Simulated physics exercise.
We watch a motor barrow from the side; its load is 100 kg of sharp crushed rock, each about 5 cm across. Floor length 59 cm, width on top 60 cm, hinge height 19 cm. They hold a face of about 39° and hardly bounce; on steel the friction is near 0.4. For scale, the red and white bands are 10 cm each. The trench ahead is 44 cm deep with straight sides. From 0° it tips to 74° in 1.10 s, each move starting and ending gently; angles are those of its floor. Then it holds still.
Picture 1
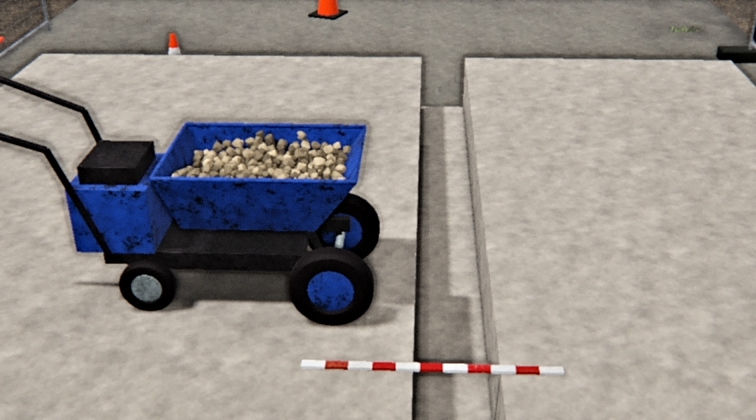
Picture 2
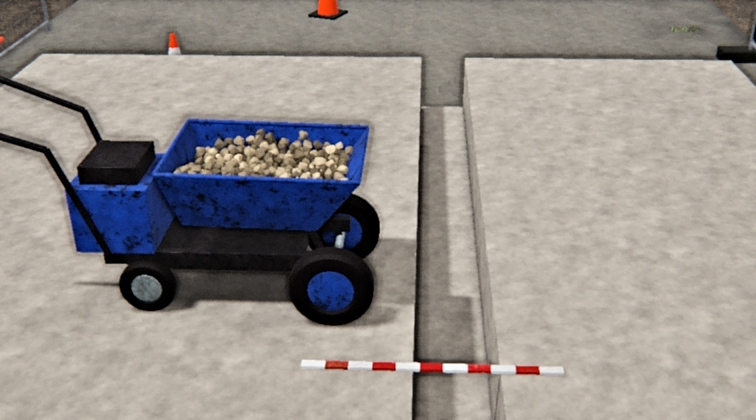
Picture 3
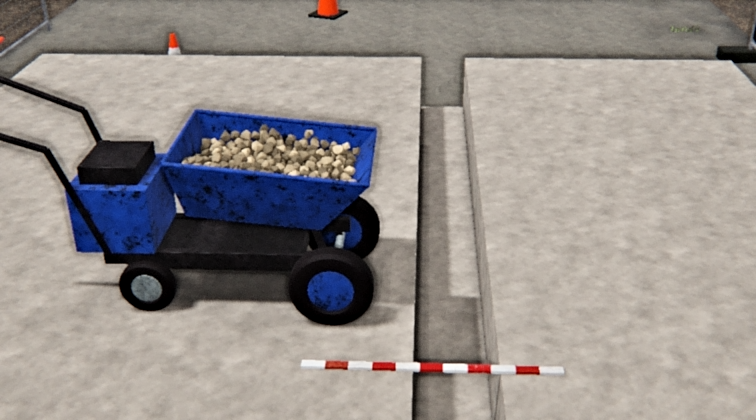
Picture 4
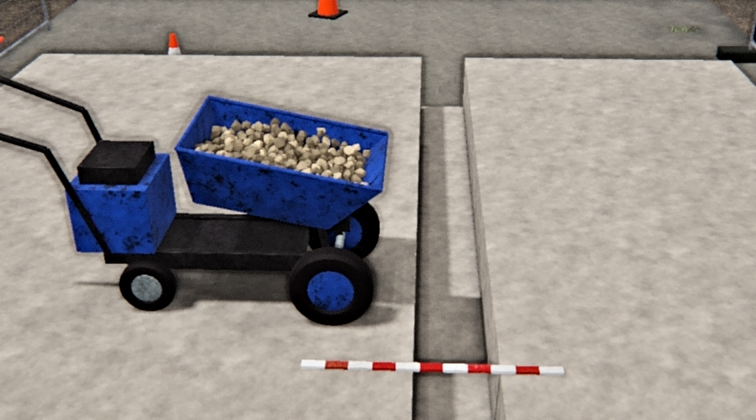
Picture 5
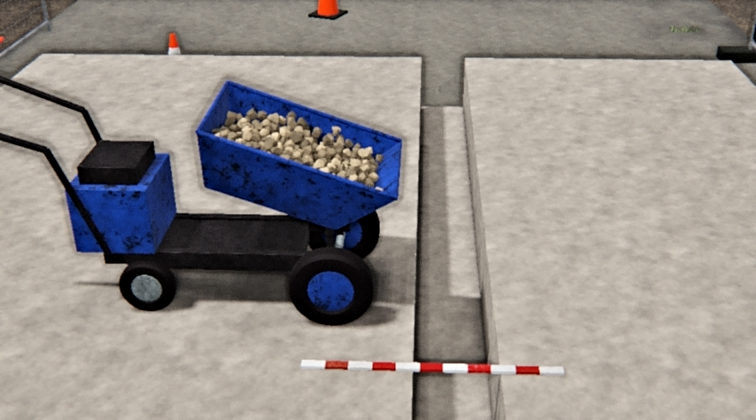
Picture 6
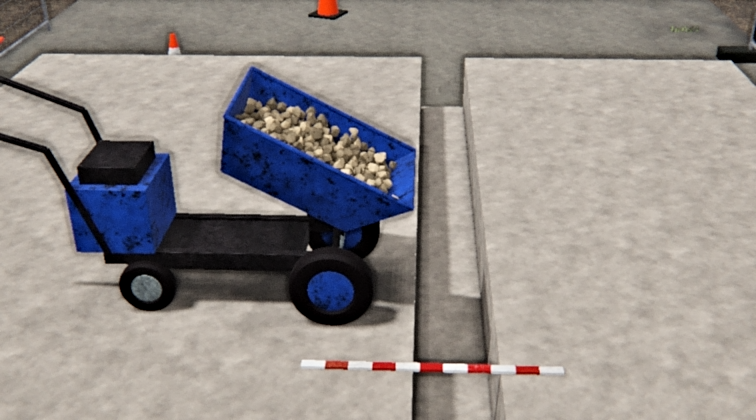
Blue skip of a motor barrow, loaded with crushed rock, tilting steadily forward to the right beside a narrow, straight-sided trench.
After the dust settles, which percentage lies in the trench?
Close to 67 in a hundred.
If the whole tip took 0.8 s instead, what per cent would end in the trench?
Then about 55 per cent.
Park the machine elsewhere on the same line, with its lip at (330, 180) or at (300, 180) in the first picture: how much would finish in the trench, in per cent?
First some 90, then 100 per cent.
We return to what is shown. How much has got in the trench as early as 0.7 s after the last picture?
About 15 per cent by then.
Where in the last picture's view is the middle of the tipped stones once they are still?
Around (477, 348).
Then, 0.4 s after the last picture the floor is at 62°, 100 % in the skip; the foremost stones are at (448, 230).
Then, 0.7 s after the last picture the floor is at 74°, 70 % in the skip, 16 % in the trench, 14 % past the trench; the foremost stones are at (546, 304).
Then, 1.1 s after the last picture the floor is at 74°, 34 % in the skip, 33 % in the trench, 33 % past the trench; the foremost stones are at (619, 312).
Then, 3.0 s after the last picture the floor is at 74°, 0 % in the skip, 67 % in the trench, 33 % past the trench; the foremost stones are at (636, 314).
